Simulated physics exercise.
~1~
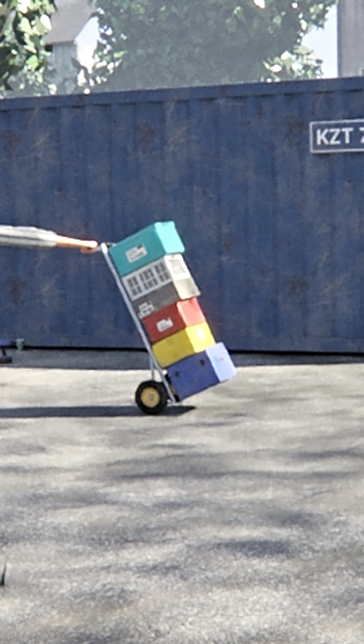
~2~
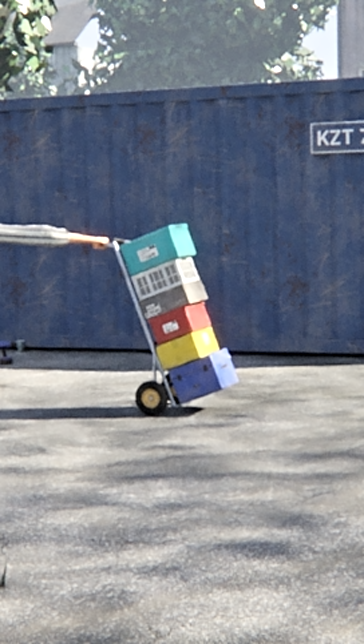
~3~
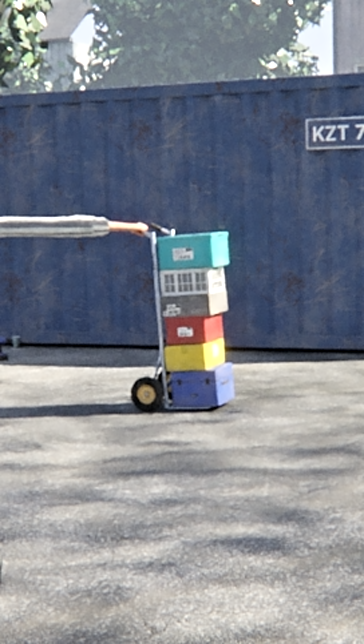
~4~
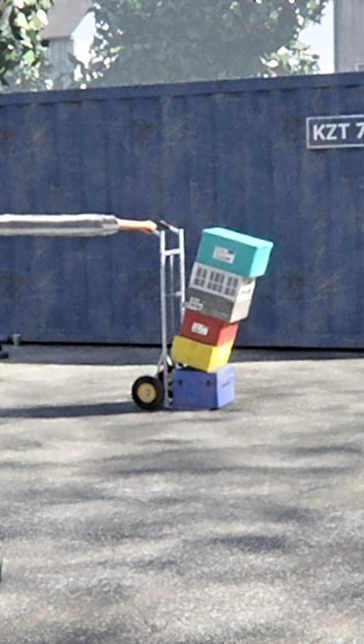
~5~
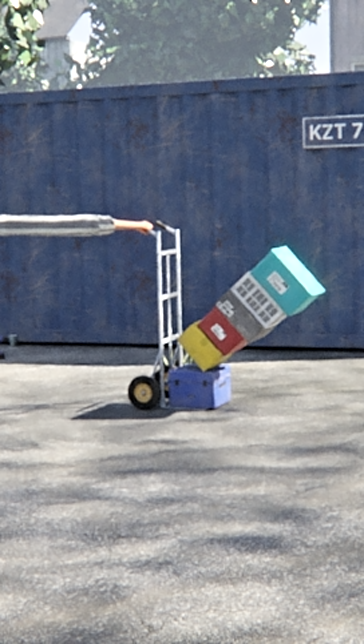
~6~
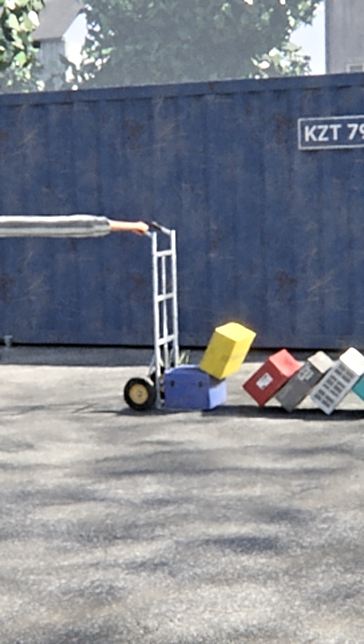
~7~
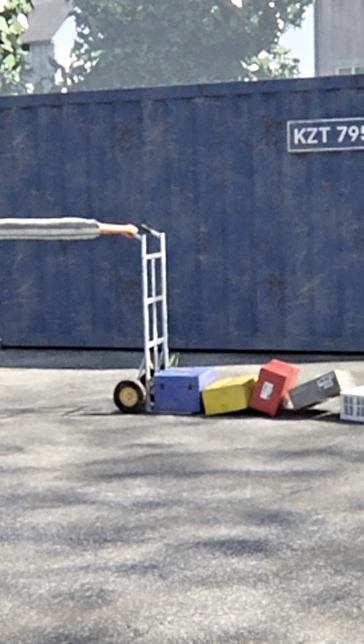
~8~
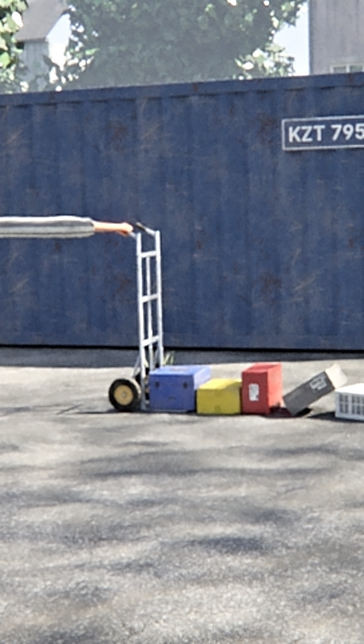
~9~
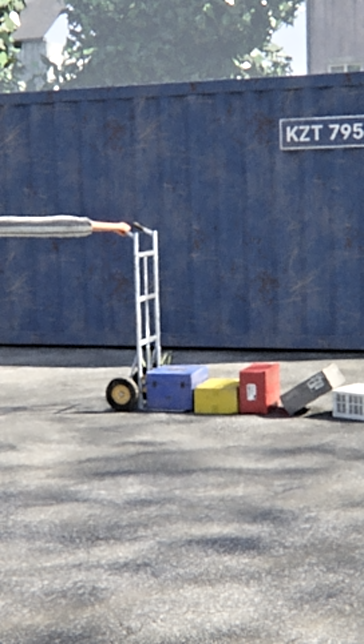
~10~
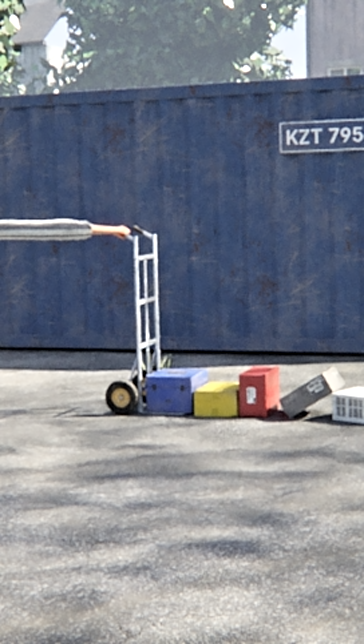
Stacked boxes topple right off a hand truck tipped upright, leaving only the blue one aboard.
